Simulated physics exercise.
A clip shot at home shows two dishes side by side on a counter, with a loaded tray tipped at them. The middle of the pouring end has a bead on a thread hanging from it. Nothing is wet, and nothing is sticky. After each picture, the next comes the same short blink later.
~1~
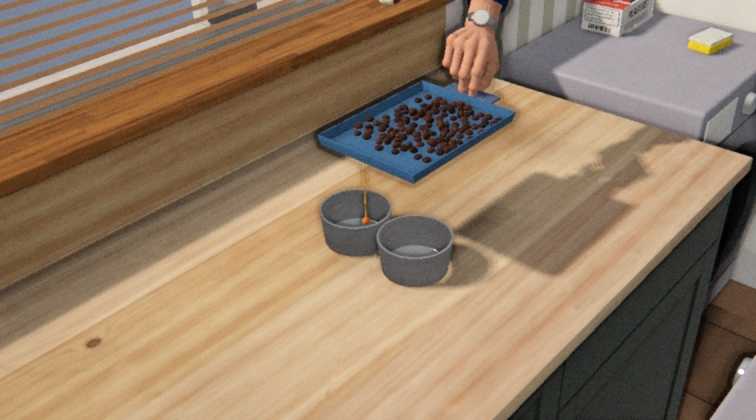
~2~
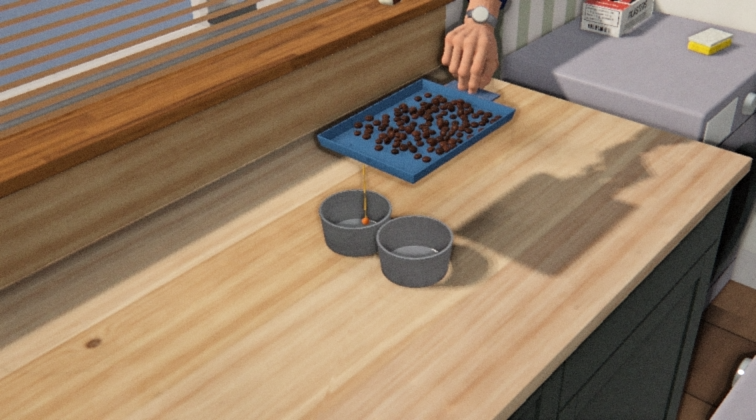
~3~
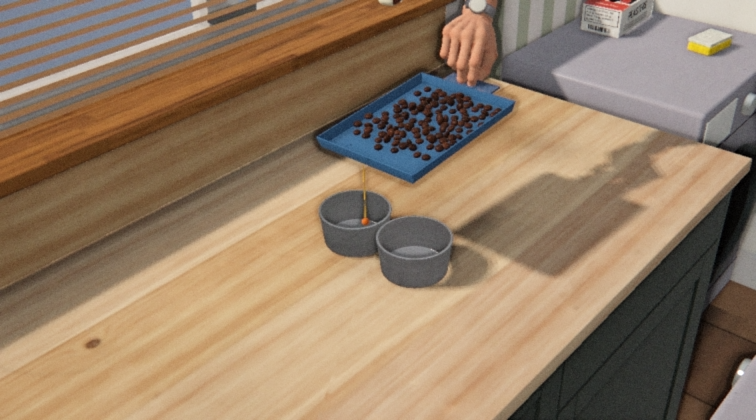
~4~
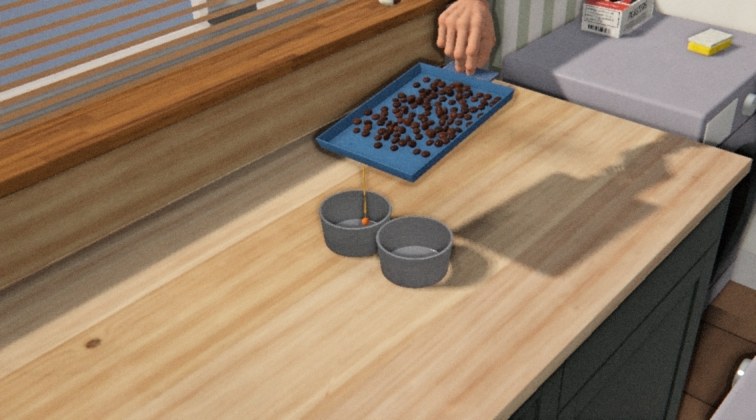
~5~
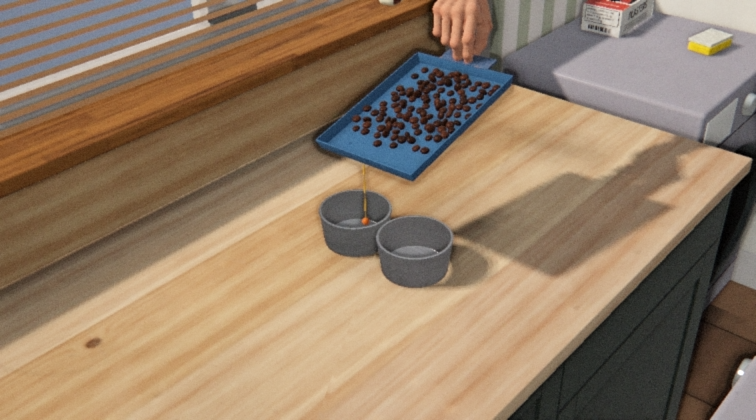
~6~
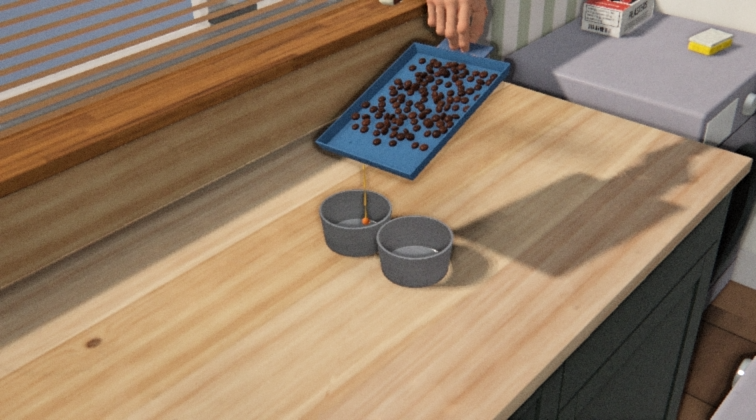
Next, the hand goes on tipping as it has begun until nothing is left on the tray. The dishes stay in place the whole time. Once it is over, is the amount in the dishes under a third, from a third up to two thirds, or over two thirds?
What lands in the dishes falls short of a third of the load.
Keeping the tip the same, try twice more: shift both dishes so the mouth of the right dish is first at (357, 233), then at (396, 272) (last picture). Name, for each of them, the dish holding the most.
Position 1 - the dish to the right; position 2 - the dish to the left.
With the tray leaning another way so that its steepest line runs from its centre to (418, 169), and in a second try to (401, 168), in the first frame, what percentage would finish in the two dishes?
Respectively 60 % and 30 %.
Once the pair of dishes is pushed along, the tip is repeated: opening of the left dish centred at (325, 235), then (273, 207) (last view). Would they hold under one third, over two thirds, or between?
Trial 1 - over two thirds. Trial 2 - more than two thirds.
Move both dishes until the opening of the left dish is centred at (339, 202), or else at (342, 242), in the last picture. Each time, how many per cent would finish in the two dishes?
Roughly 10% the first time and 60% the second time.
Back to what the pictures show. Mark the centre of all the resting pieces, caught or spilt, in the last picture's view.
Around (311, 277).
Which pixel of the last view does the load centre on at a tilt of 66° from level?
In the last view, the load is centred close to (346, 147).
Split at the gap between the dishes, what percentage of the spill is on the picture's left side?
I reckon around 100 per cent.
Soon after the last picture, tray tipped steeply; most on the tray; a small part in the air.
A little later, tray tipped past a quarter turn; a small part on the tray; about two thirds outside both; about a quarter in the air.
Later still, tray tipped past a quarter turn; a stray few in the left dish; nearly all outside both.
At rest, tray tipped past a quarter turn; none in the right dish; a stray few in the left dish; nearly all outside both.
